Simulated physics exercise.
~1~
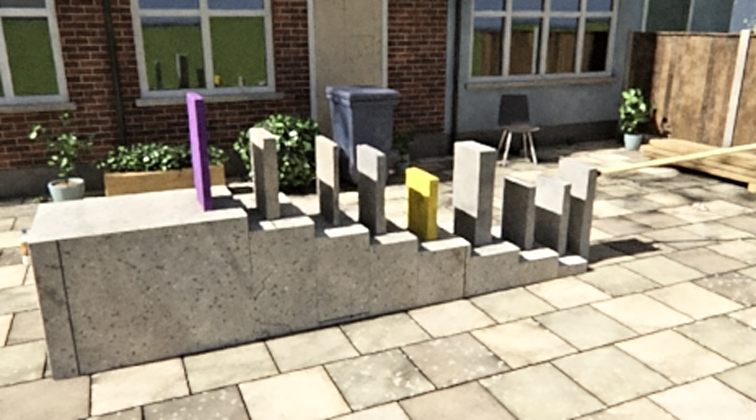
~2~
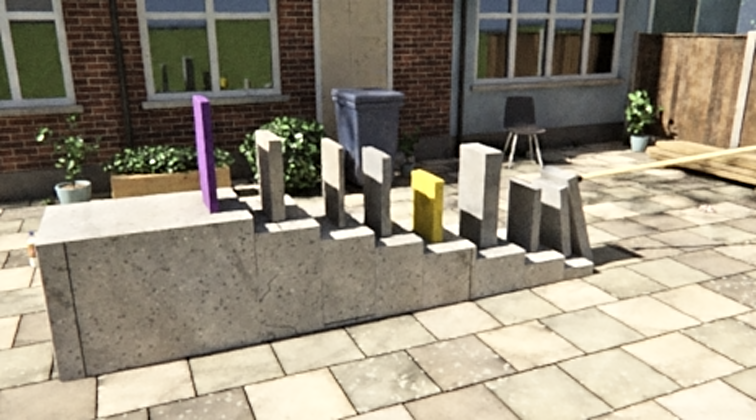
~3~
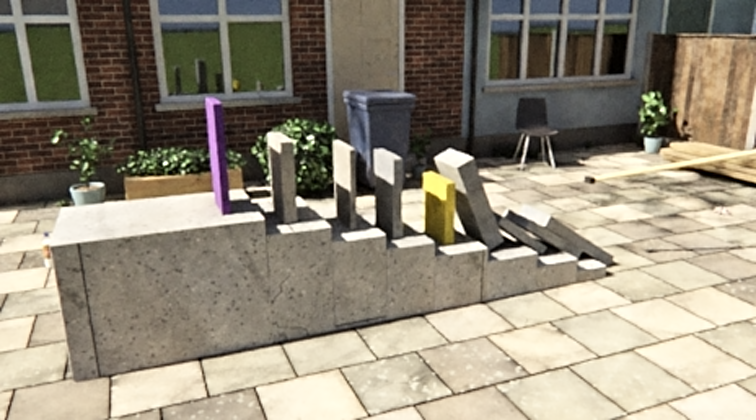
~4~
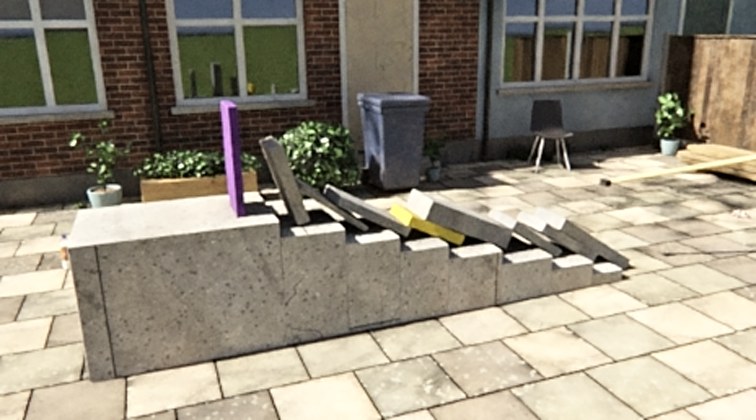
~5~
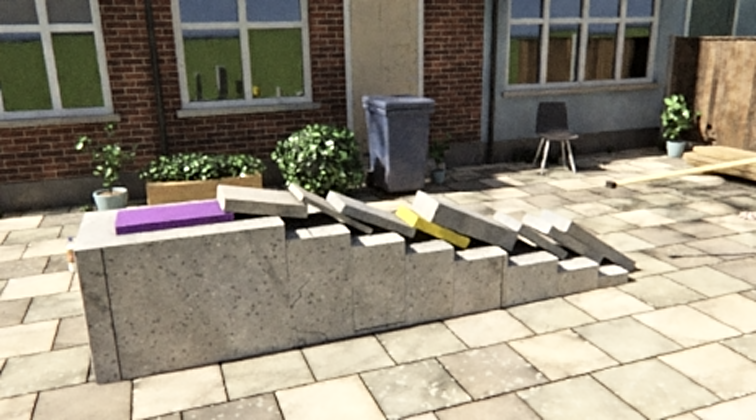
On a sunny paved patio outside a brick building, a row of upright slabs on low concrete steps toppled one after another from the right, knocking over the yellow one and finally the purple one at the top left, until none stood.
